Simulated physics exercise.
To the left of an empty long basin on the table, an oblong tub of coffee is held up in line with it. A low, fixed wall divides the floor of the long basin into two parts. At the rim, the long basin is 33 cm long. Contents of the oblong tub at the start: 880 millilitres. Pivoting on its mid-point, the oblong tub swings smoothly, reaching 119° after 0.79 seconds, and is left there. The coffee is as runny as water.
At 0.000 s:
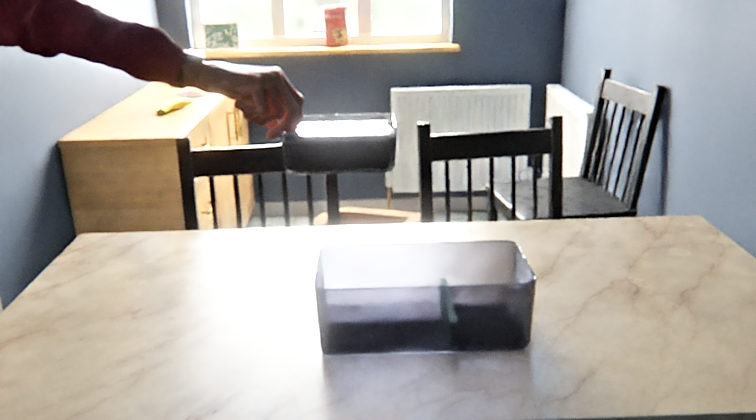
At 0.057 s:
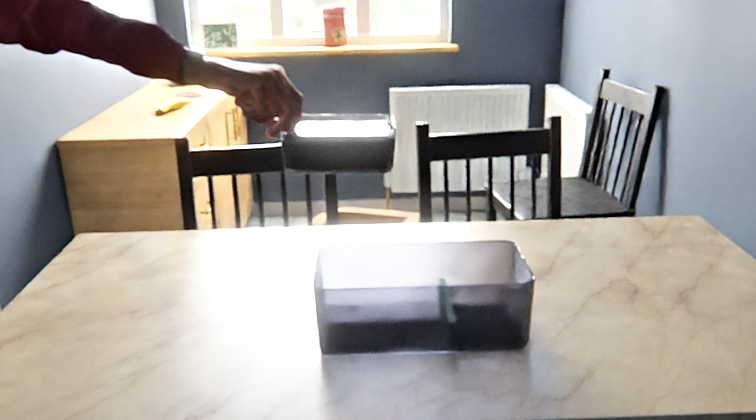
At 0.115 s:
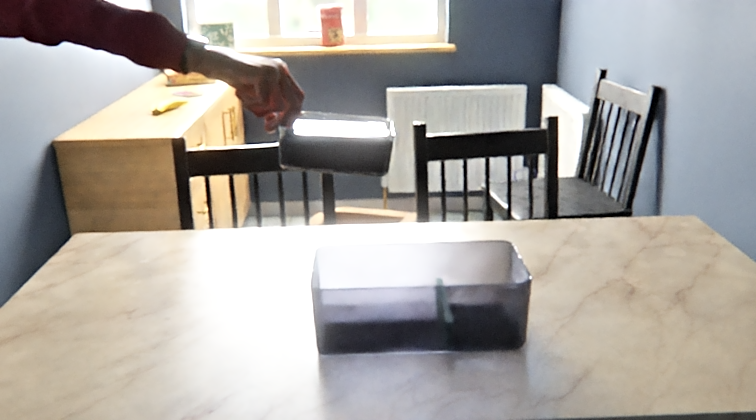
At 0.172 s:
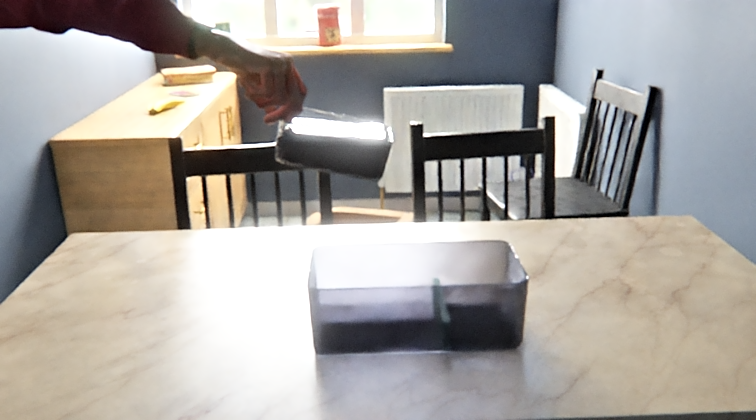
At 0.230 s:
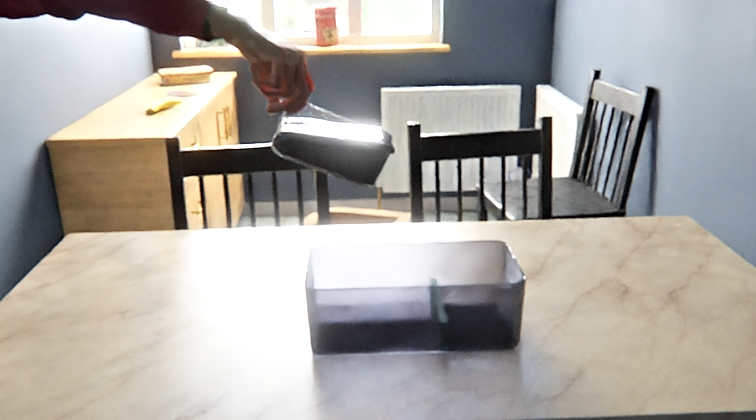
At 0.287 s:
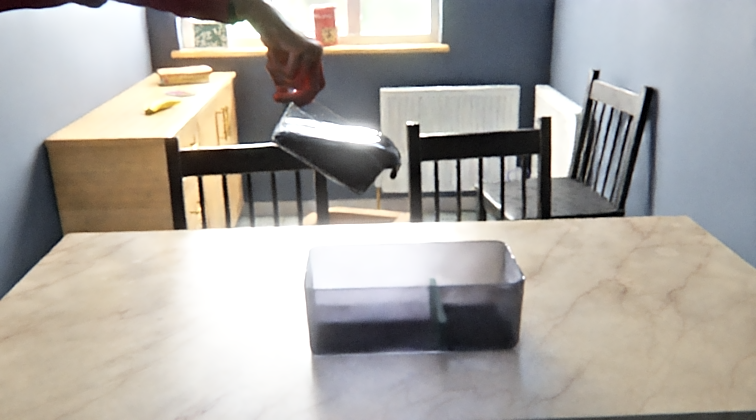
A hand steadily tilts a tub of dark liquid rightward, and some runs over its rim.
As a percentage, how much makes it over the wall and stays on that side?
Some 37 per cent makes it over and stays.
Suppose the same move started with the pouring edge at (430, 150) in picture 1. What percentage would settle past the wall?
Then about 65 per cent.
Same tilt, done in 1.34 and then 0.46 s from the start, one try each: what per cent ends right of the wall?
The first try gives 55 percent and the second 10 percent.
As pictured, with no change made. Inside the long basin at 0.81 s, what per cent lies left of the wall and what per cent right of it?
Around 50 on the left and around 36 on the right.
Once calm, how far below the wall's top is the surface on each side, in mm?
For the left, around 36 mm; for the right, around 32 mm.
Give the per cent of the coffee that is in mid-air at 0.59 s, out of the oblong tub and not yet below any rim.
It comes to roughly 46 per cent.
By 0.59 s the tilt is 101° and 5 per cent is still to pour, 13 is left of the wall and 33 right of it.
By 0.81 s the tilt is 119° and 0 per cent is still to pour, 50 is left of the wall and 35 right of it.
By 1.04 s the tilt is 119° and 0 per cent is still to pour, 53 is left of the wall and 37 right of it.
By 1.29 s the tilt is 119° and 0 per cent is still to pour, 53 is left of the wall and 37 right of it.
At rest 53 per cent lies left of the wall, 37 right of it and 10 outside.
